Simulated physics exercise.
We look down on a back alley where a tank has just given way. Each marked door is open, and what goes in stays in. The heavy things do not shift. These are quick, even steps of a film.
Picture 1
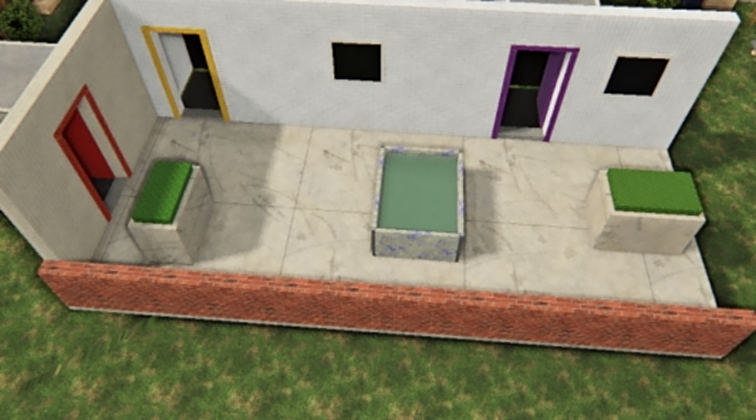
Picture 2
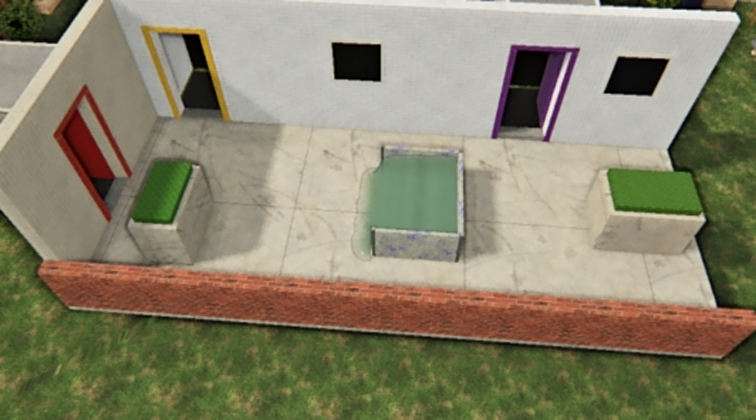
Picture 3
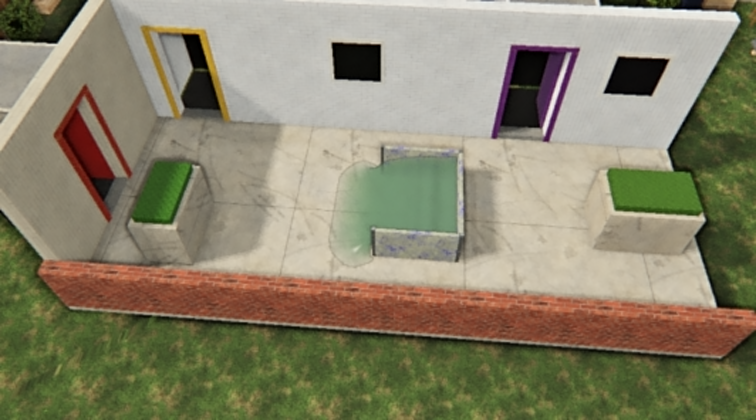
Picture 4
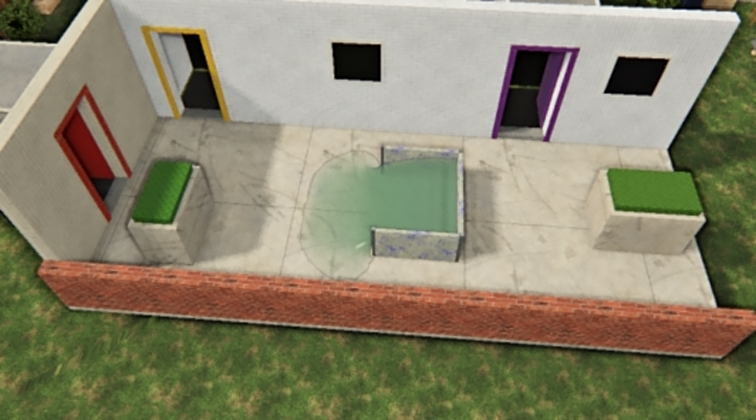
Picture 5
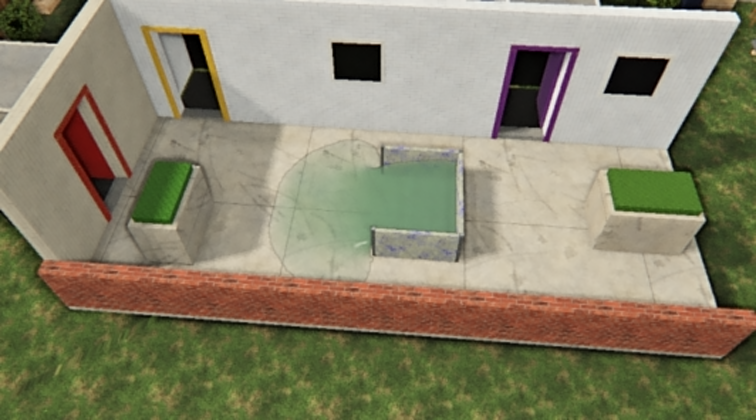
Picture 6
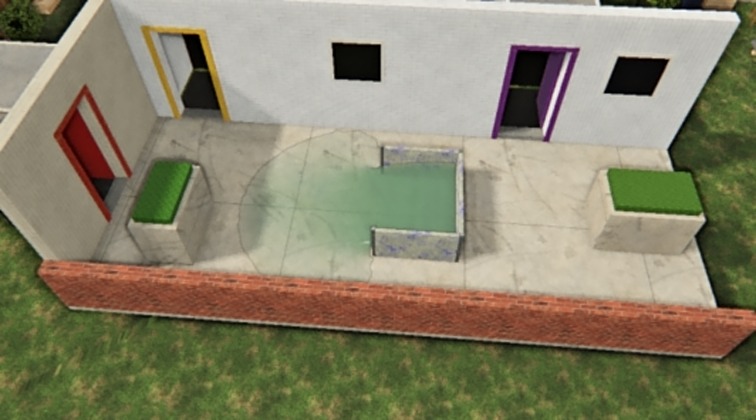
Green-tinted water pouring from the open left side of a tank and spreading leftward in a widening curve across the paved alley.
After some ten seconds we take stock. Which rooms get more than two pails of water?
The purple door holds within the limit; the red door floods; the yellow door floods.
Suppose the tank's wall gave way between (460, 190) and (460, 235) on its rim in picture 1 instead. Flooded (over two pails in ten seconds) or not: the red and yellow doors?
My reading: Red door stays under, yellow door lets less in.
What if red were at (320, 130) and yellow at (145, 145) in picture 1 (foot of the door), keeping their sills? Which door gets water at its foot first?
That is the one in red.
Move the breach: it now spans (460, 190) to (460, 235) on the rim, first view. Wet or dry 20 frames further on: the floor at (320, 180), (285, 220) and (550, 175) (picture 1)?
In turn: Free of water, dry, wet.
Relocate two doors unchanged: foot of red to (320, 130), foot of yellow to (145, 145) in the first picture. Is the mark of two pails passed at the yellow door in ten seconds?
The yellow door takes more.
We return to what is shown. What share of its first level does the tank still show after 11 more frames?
I make it 20 per cent.
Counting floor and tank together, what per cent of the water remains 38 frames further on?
Close to 86 %.
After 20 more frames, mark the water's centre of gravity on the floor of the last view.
Roughly at (248, 202).
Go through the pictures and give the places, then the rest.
The water tank at (419, 191) is whole and still, in the first picture.
The front is at a hidden place, out from the gap at (380, 204), in the second picture.
Water pours out at (380, 205) and has run to (363, 164), in the third picture.
The front is at (324, 267), out from the gap at (380, 206), in the fourth picture.
Water pours out at (380, 207) and has run to (291, 174), in the fifth picture.
The front is at (257, 179), out from the gap at (380, 207), in the sixth picture.
A moment on, water covers 35 % of the floor; the purple door not reached, the red door wet at the sill, nothing in, the yellow door not reached.
Next, water covers 45 % of the floor; the purple door not reached, the red door over two buckets in, the yellow door wet at the sill, nothing in.
Then, water covers 45 % of the floor; the purple door not reached, the red door over two buckets in, the yellow door over two buckets in.
Later, water covers 55 % of the floor; the purple door not reached, the red door far over two buckets in, the yellow door far over two buckets in.
In the end, water covers 85 % of the floor; the purple door wet at the sill, nothing in, the red door far over two buckets in, the yellow door far over two buckets in.
